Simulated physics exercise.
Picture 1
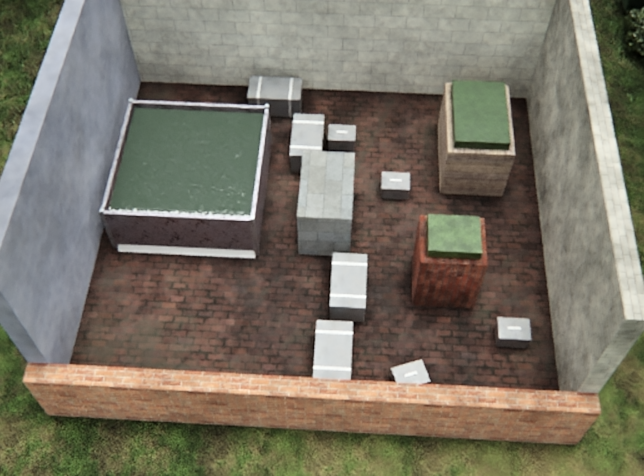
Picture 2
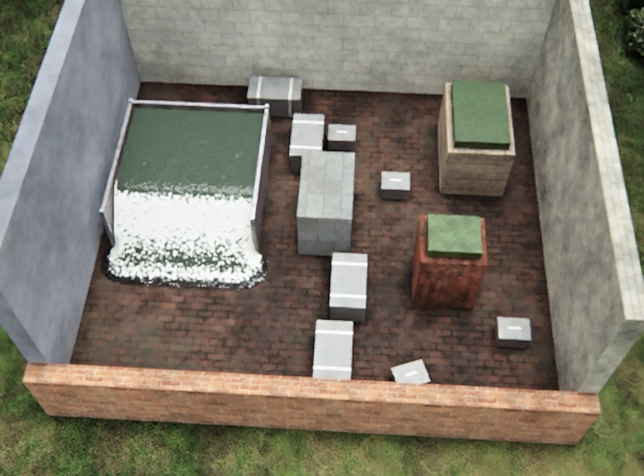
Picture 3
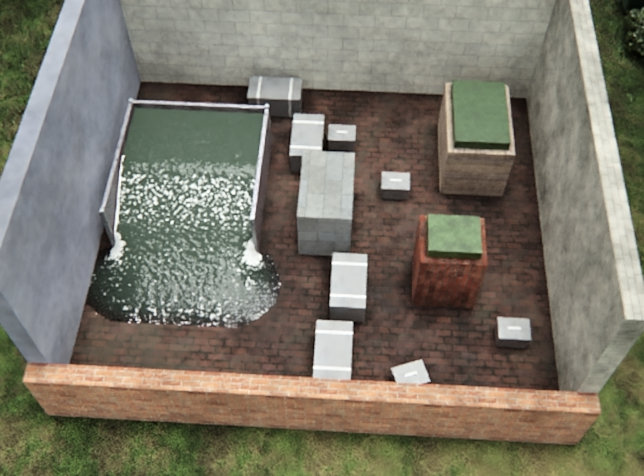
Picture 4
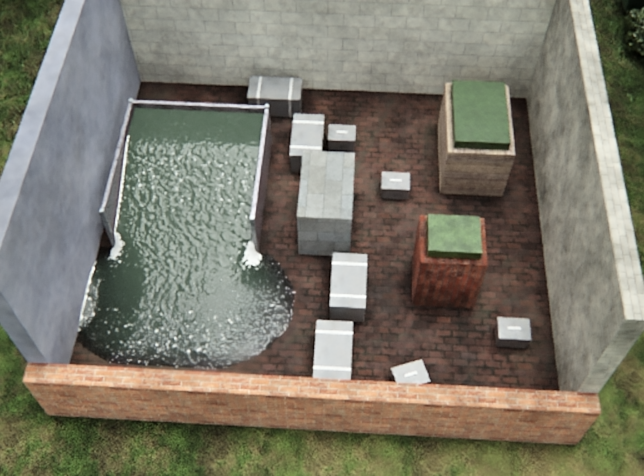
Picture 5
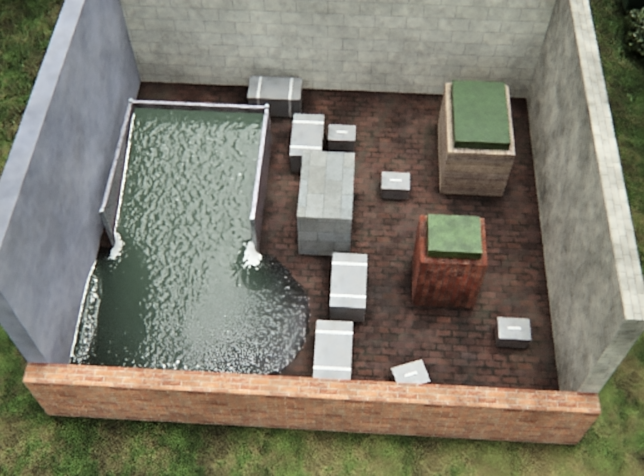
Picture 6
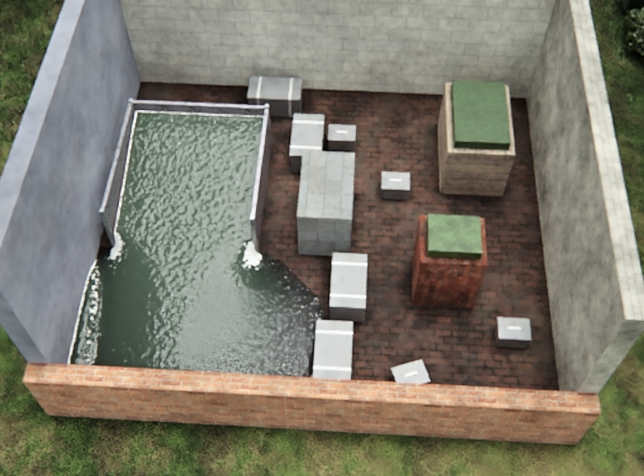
A large dark-walled tank of green water stands at the left of a brick-paved yard, seen from above within grey side and back walls and a low orange brick front wall. Pale grey boxes are scattered through the middle and right, near two green-topped brick blocks. The tank's front side gives way, and foaming water pours out, spreading to the front wall and nearby boxes, which stay still.
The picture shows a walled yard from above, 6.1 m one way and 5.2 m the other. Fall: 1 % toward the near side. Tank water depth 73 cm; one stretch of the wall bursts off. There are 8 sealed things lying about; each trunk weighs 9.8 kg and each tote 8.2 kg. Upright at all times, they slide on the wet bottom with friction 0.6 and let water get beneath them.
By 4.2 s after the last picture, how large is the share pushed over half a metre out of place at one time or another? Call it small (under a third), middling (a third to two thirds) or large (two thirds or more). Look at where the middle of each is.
Middling, a third to two thirds.
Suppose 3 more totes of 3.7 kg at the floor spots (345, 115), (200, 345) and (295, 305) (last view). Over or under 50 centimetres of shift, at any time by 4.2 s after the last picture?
Reading them off in order: Not beyond, clears the mark, clears the mark.
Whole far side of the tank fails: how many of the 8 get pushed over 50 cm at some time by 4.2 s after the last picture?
So the tally would be 5.
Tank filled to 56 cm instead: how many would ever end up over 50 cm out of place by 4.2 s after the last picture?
In that case 4 of them.
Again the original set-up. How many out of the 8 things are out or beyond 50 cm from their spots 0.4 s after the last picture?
My count gives 0.
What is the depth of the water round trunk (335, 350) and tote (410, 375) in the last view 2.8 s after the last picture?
12 and 25 cm.
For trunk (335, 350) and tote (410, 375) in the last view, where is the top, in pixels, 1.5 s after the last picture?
They end up about (431, 318) and (500, 357) in the last view.
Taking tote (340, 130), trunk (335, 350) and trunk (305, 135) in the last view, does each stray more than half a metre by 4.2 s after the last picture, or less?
In order: Not as far, farther and not as far.
Then, 0.4 s after the last picture 0 of 8 are over 50 cm from their spots; 0 afloat.
Then, 1.5 s after the last picture 2 of 8 are over 50 cm from their spots; 1 afloat.
Then, 2.8 s after the last picture 4 of 8 are over 50 cm from their spots; 4 afloat.
Then, 4.2 s after the last picture 5 of 8 are over 50 cm from their spots, and 5 have been at some point; 3 afloat.
